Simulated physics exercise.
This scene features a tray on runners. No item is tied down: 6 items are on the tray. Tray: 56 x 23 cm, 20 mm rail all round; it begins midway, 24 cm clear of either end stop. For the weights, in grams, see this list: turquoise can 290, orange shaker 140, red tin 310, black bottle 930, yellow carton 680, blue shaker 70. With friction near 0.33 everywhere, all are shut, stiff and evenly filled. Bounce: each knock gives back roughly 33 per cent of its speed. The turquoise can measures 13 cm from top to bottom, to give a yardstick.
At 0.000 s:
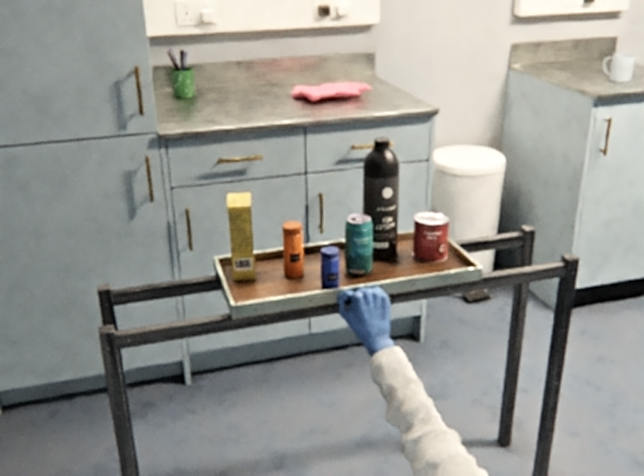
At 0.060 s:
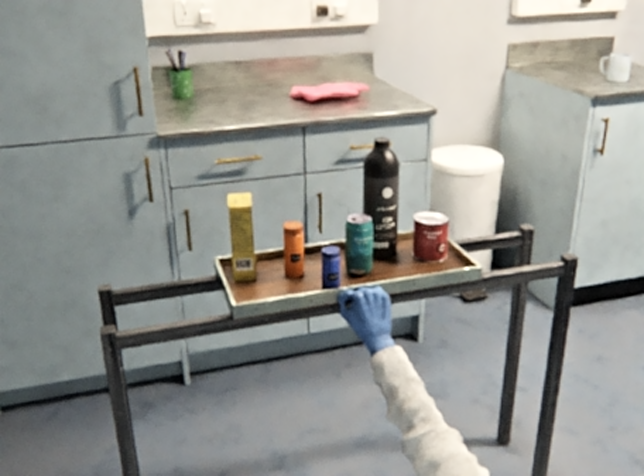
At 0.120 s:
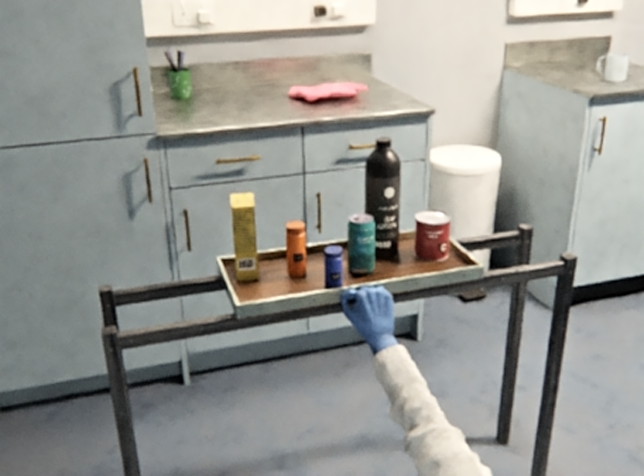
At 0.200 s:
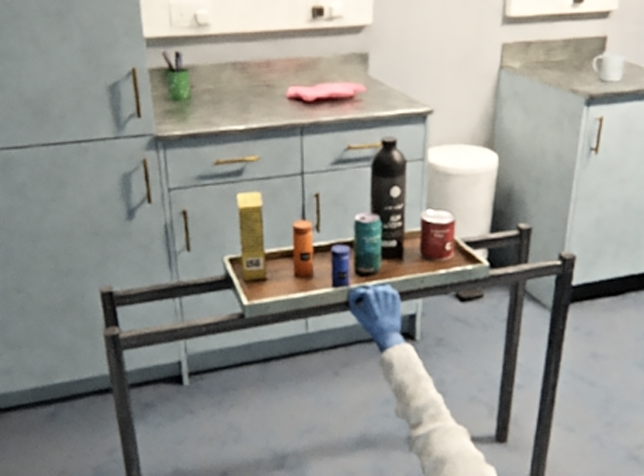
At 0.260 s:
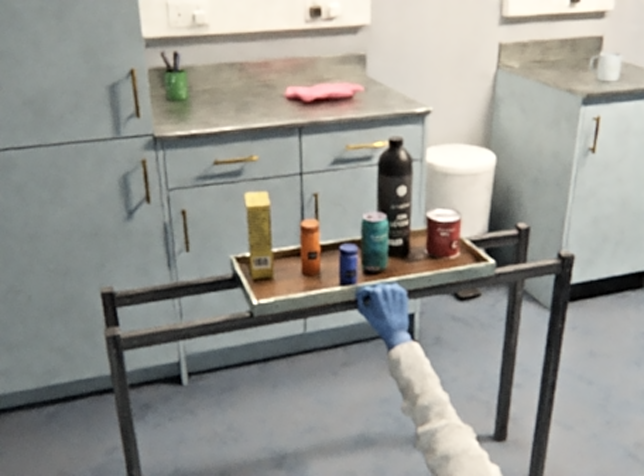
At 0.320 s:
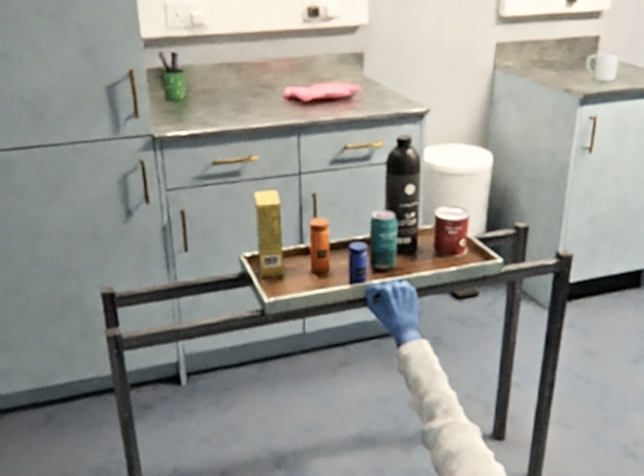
A tray on a dark metal frame slides a short way right after staying almost still at first, a blue-gloved hand at its front edge moving along with it, in a room with pale blue cabinets seen from slightly above. It carries a yellow carton at left, orange and blue shakers, a turquoise can, a tall black bottle behind and a red tin at right. The items ride along upright, while the view drifts very slightly.
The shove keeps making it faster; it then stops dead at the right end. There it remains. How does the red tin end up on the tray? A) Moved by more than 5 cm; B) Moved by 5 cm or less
Moved by 5 cm or less.
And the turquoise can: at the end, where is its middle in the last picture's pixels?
End point: Approx. (511, 225).
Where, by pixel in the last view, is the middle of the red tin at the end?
Around pixel (524, 222).
After 0.72 s, tray 24 cm right; red tin moved 2 cm near (522, 220); yellow carton 5° off upright; black bottle 3° off upright.
After 1.12 s, tray 24 cm right; red tin moved 2 cm near (524, 222); orange shaker on its side; yellow carton 71° off upright.
In the end (3.4 s), toppled on the tray, orange shaker and yellow carton; not toppled but over 5 cm from the start, turquoise can, black bottle and blue shaker; red tin under 5 cm from the start. At the end, from the last picture's camera, red tin near (524, 222).
